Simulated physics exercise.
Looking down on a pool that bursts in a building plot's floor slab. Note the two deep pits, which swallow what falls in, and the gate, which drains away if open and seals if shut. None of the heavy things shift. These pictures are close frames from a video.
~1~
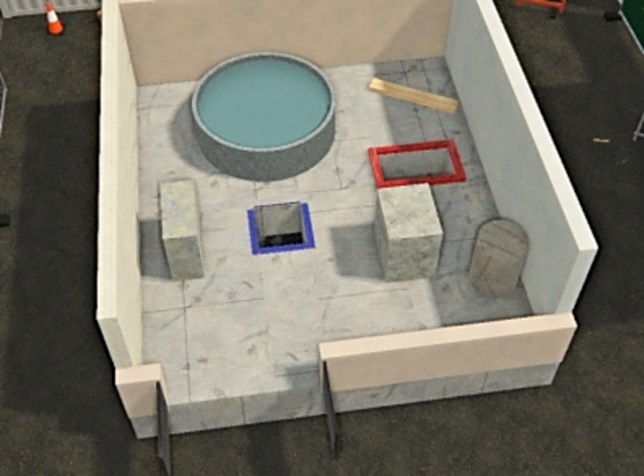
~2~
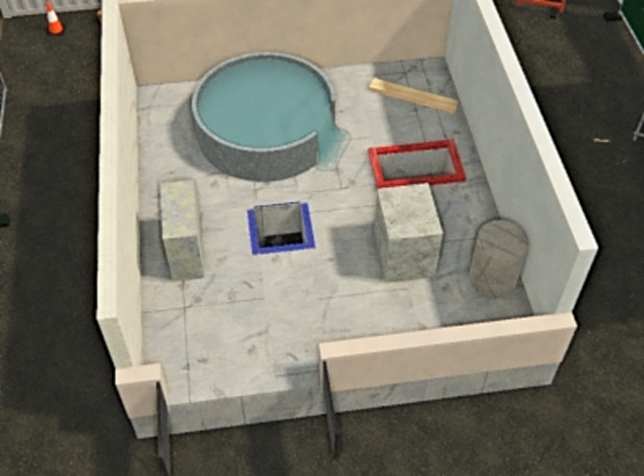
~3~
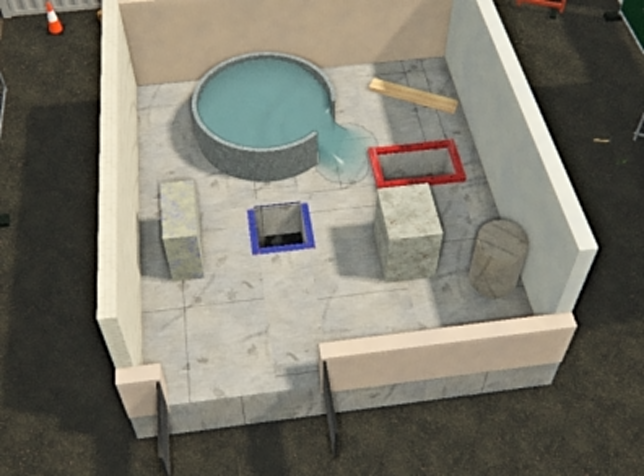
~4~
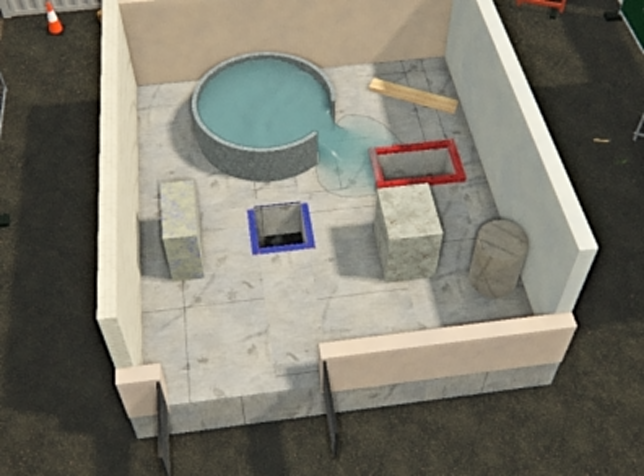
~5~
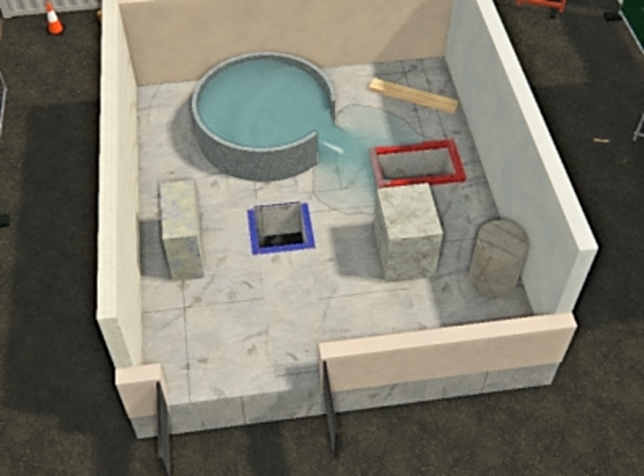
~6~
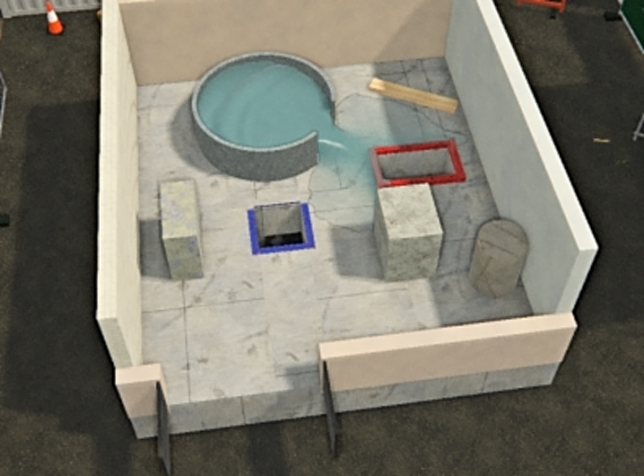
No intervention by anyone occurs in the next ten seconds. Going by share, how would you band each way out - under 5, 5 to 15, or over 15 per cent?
I would put the gate at 5 to 15 per cent; I would put the red pit over 15 per cent; I would put the blue pit under 5 per cent.
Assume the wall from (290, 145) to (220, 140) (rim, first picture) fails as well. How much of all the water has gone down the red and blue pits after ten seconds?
Shares: Red at 0 percent, blue at 40 percent.
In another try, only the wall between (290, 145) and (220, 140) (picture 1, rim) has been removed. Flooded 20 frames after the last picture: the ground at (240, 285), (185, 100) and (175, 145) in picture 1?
So the first one is drenched, the next drenched, and the last drenched.
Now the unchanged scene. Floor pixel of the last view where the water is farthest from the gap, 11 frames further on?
The front tops out at about (352, 355).
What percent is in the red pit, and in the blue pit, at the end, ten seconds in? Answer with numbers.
Around 24 per cent, then around 0 per cent.
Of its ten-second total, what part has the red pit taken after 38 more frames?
Near 90 per cent, give or take.
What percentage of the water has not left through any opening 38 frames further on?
76 percent or thereabouts.
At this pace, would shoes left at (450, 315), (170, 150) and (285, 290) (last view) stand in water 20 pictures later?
Spared, spared, soaked.
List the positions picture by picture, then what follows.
The pool at (264, 103) is whole and still, in the first picture.
Water pours out at (327, 138) and has run to (320, 167), in the second picture.
Water pours out at (327, 140) and has run to (360, 176), in the third picture.
Water pours out at (327, 140) and has run to (401, 146), in the fourth picture.
Water pours out at (327, 139) and has run to (431, 142), in the fifth picture.
The front is at (460, 139), out from the gap at (327, 139), in the sixth picture.
A moment on, water covers 20 % of the floor; the gate 0 %, the red pit 6 %, the blue pit 0 %.
Next, water covers 35 % of the floor; the gate 0 %, the red pit 11 %, the blue pit 0 %.
Then, water covers 50 % of the floor; the gate 0 %, the red pit 16 %, the blue pit 0 %.
Later, water covers 70 % of the floor; the gate 3 %, the red pit 21 %, the blue pit 0 %.
In the end, water covers 80 % of the floor; the gate 8 %, the red pit 23 %, the blue pit 1 %.
